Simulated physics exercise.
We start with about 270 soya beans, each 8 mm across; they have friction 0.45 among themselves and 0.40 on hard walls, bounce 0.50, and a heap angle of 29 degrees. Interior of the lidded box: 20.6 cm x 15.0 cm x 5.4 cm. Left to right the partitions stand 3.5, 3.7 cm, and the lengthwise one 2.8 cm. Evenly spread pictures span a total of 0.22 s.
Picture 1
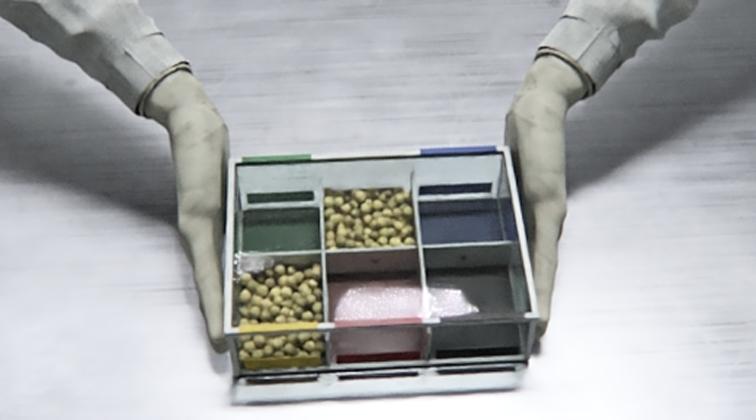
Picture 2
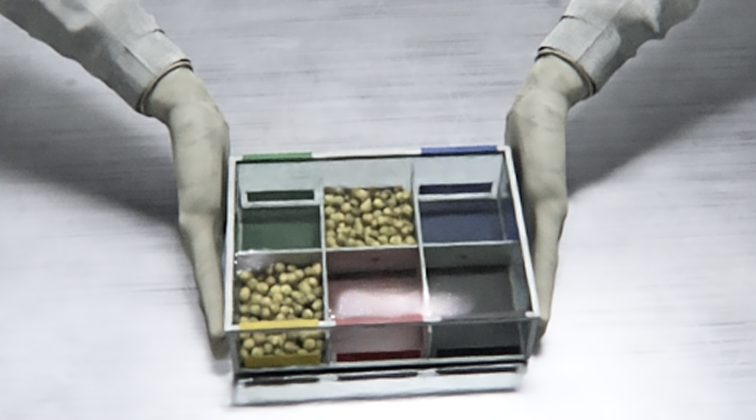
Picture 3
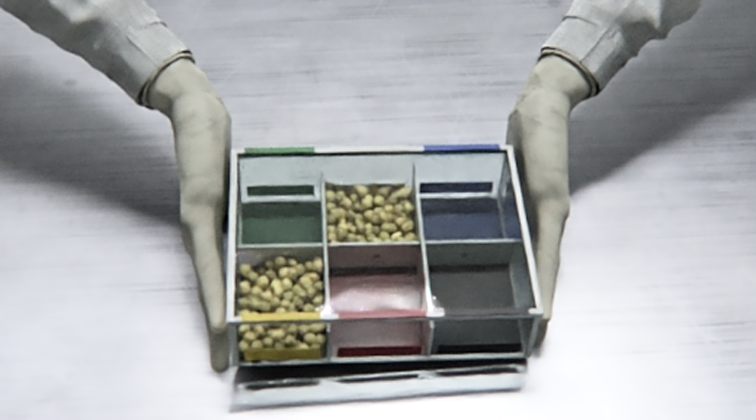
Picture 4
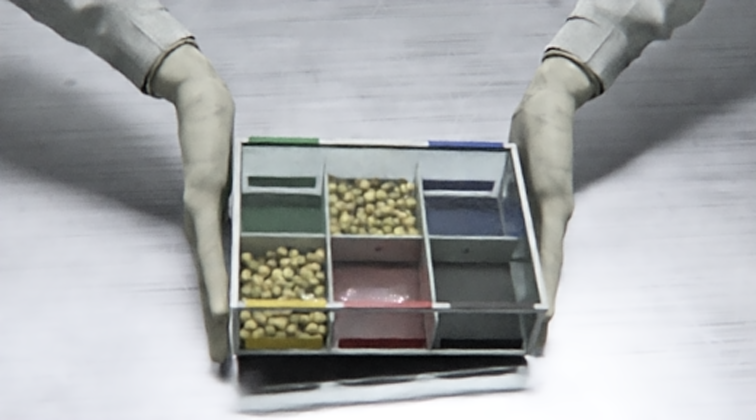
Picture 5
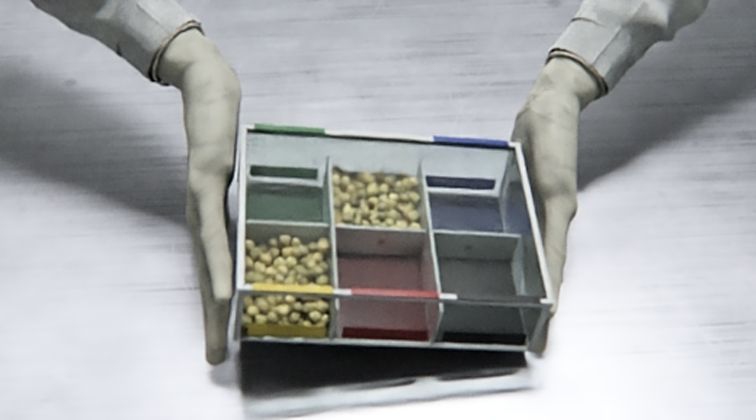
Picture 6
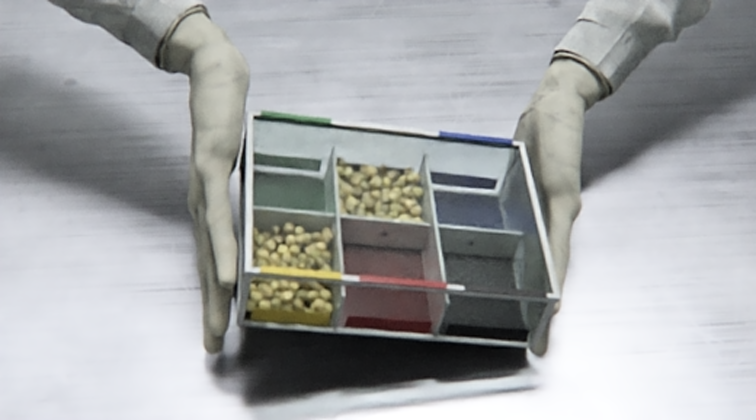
On a pale, streaky surface, two hands held a clear box with colour-marked compartments, two filled with beans, then lifted it slightly and tilted it gently, its right side dipping while the beans stayed put.
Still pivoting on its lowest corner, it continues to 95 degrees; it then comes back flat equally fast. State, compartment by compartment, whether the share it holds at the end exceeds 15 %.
Red: Does not exceed; blue: Exceeds; green: Does not exceed; yellow: Does not exceed; white: Exceeds; black: Does not exceed.
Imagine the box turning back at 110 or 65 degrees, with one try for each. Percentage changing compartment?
Some 50 and 10 per cent.
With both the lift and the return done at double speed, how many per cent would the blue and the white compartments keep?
Blue 25 %; white 60 %.
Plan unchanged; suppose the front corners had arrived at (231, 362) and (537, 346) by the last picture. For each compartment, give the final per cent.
Result - red: 40 %; blue: 0 %; green: 0 %; yellow: 45 %; white: 5 %; black: 5 %.
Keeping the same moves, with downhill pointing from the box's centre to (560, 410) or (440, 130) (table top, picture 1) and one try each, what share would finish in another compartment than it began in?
Approximately 65 percent, then 40 percent.
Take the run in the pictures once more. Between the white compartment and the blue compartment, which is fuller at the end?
The white one has more.
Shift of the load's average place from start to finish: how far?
It shifts by roughly 6.5 cm.
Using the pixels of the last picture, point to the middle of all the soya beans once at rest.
I'd put it at about (398, 224).
Then, 1.03 s after the last picture, tilt 95 degrees; red 5 %, blue 10 %, yellow 35 %, white 50 %.
Then, 1.72 s after the last picture, tilt 43 degrees; blue 30 %, yellow 5 %, white 60 %.
Then, 2.44 s after the last picture, tilt 0 degrees; red 5 %, blue 30 %, yellow 5 %, white 55 %.
In the end, red 5 %, blue 30 %, green 0 %, yellow 5 %, white 55 %, black 0 %.
